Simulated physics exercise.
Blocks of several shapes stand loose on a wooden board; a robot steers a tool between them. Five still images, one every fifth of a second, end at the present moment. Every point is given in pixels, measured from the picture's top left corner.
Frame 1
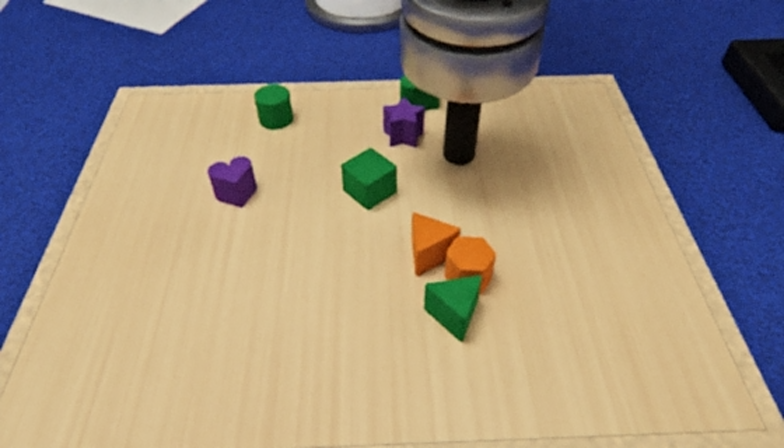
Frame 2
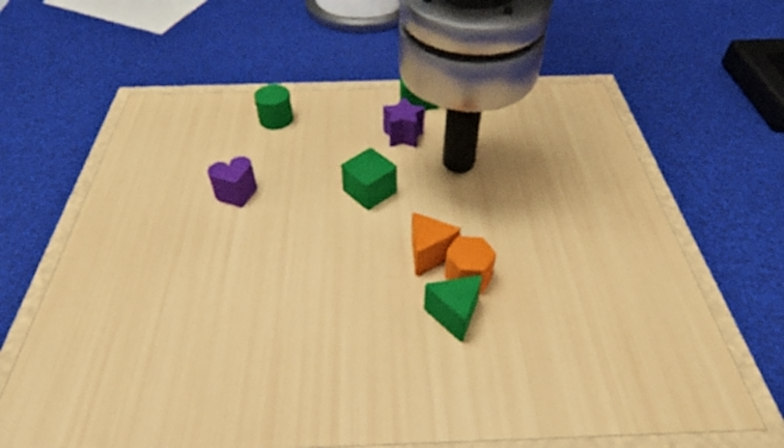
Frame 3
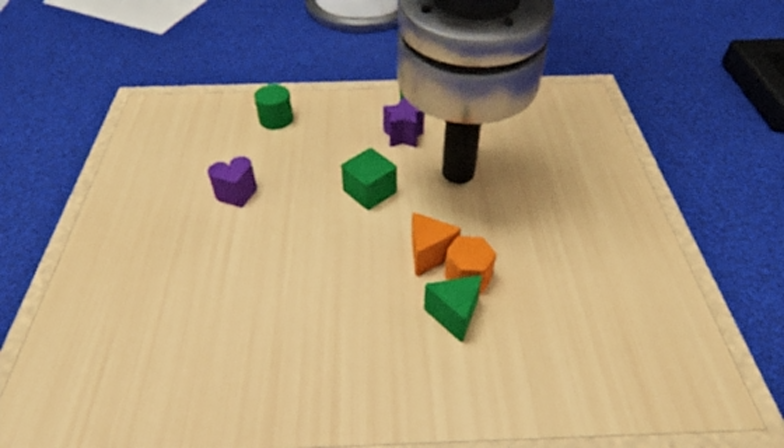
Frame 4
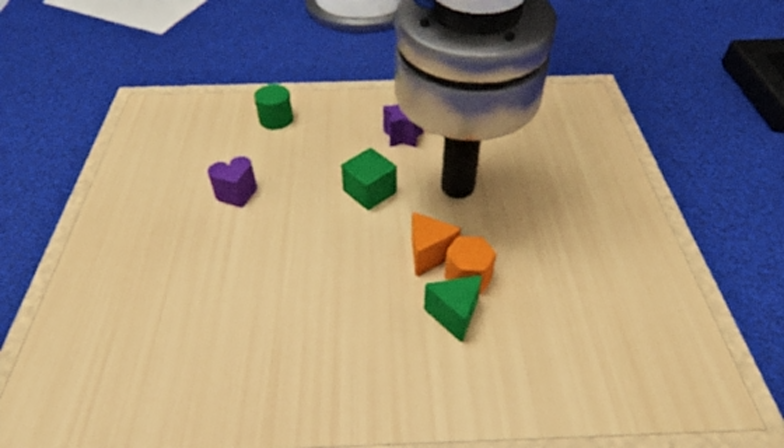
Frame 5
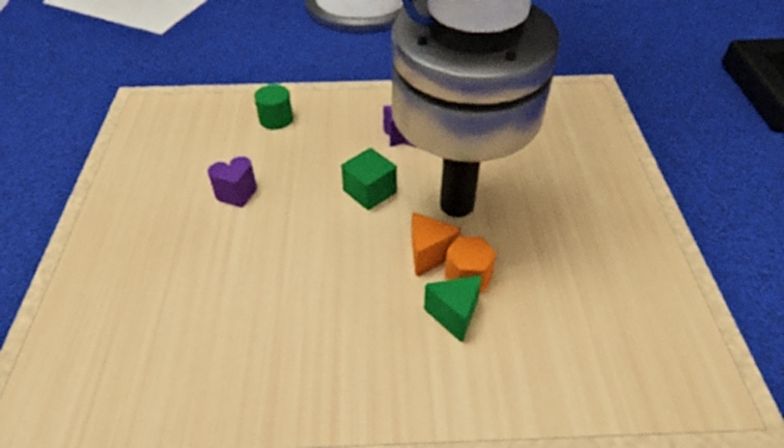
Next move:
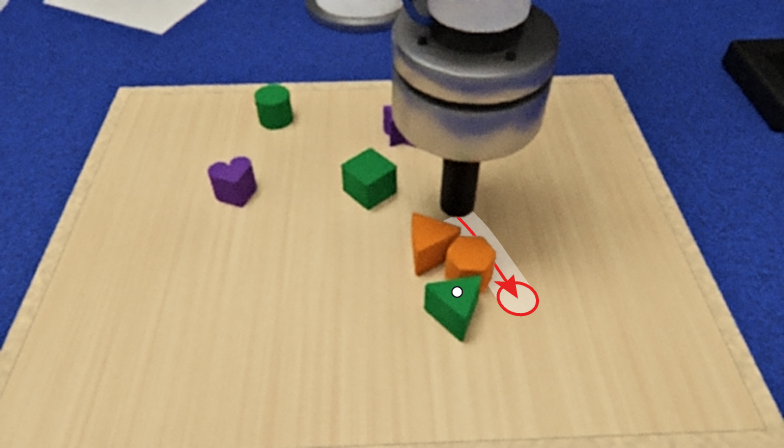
To begin with, a dark rod hanging from a silver robot tool stands near the back of a wooden board, among scattered green, purple and orange blocks. The tool then moves slowly toward the viewer, covering part of the purple star and nearing the orange blocks, while every block stays still.
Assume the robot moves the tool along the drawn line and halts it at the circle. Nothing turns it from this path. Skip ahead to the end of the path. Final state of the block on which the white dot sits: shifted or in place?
That block is shifted.
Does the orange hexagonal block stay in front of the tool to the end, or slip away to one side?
The tool should slip past it.
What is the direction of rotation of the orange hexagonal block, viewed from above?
Seen from overhead, it turns clockwise.
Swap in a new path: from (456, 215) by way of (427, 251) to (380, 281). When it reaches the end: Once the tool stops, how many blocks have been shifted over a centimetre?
Put simply, one block is moved more than 1 cm.
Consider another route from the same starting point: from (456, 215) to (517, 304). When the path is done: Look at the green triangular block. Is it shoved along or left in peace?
In the end it has been moved.
Path on the board, from (456, 215) via (487, 253), ending at (518, 298); the dot is on the green triangular block.
What follows on the original path. One third of the way, tool at (479, 230); nothing pushed yet.
Two thirds of the way, tool at (499, 259); green triangular block at (454, 299), turned 20° clockwise; orange hexagonal block at (477, 269), turned 25° clockwise.
At the end, tool at (520, 289); orange triangular block in place; green triangular block at (448, 306), turned 45° clockwise; orange hexagonal block at (484, 284), turned 65° clockwise.
